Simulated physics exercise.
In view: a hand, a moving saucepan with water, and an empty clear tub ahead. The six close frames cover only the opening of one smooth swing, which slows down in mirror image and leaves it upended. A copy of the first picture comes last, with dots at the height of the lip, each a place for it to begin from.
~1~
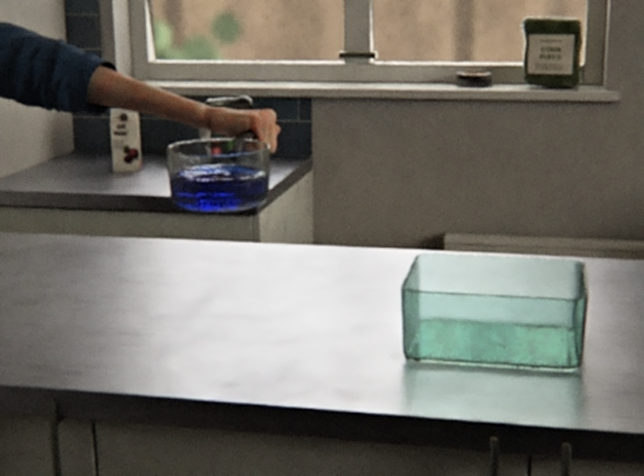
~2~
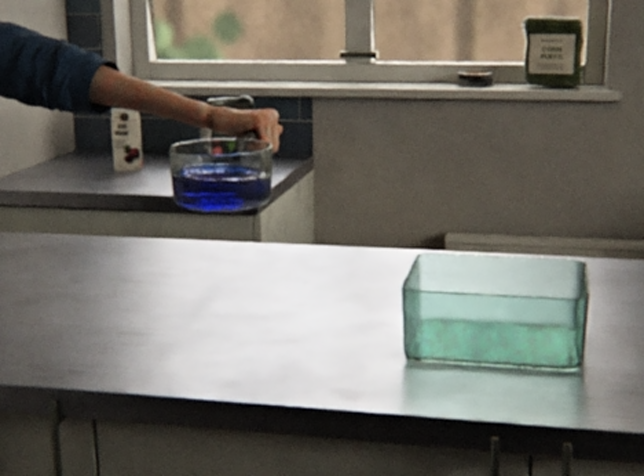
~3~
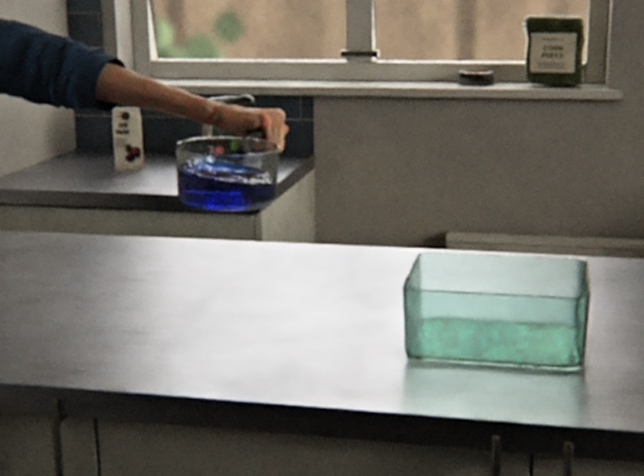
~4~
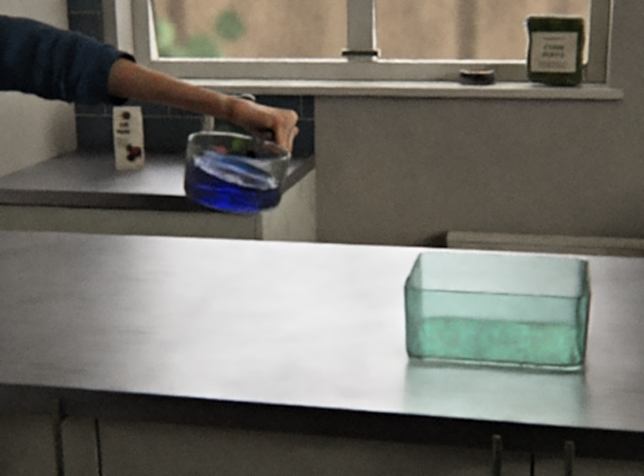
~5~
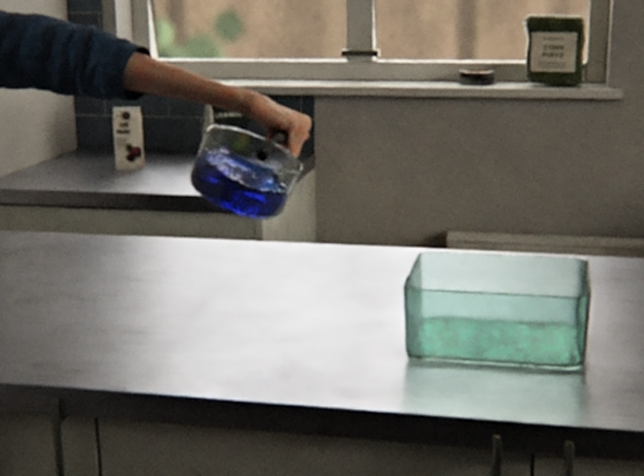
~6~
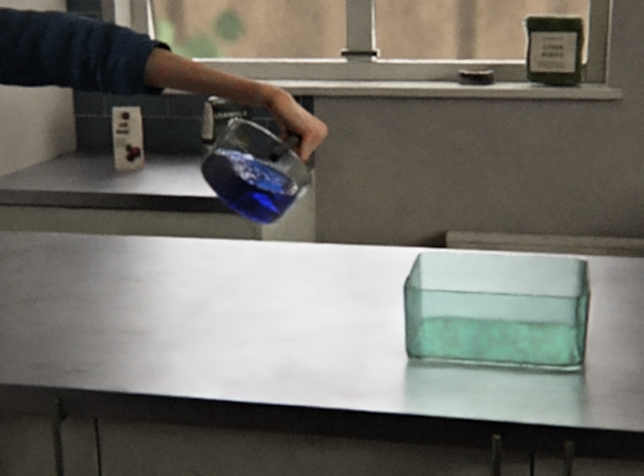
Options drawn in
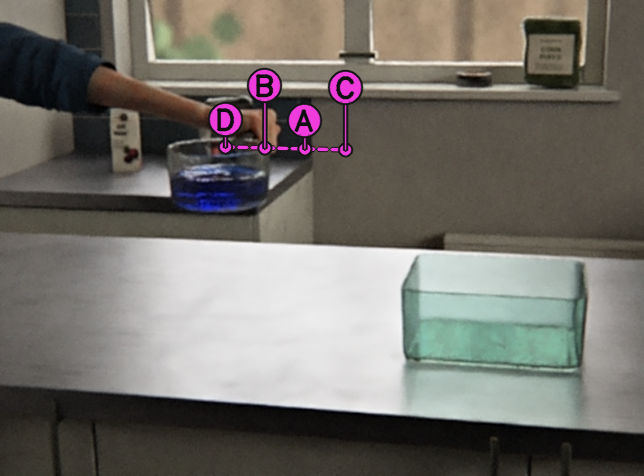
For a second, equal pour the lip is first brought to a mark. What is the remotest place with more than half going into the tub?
A will do.
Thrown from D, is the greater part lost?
Yes, that goes wrong.
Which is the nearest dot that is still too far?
It is B.
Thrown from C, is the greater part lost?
No, that is safe.
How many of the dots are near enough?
Two of them.
In magenta, A at (304, 148); B at (264, 147); C at (345, 149); D at (225, 147).
Choosing A, about 83 % lands in the tub, 6 % falls short and 11 % goes beside or beyond.
Choosing B, about 7 % lands in the tub, 89 % falls short and 5 % goes beside or beyond.
Choosing C, about 75 % lands in the tub, 2 % falls short and 22 % goes beside or beyond.
Choosing D, about 0 % lands in the tub, 100 % falls short.
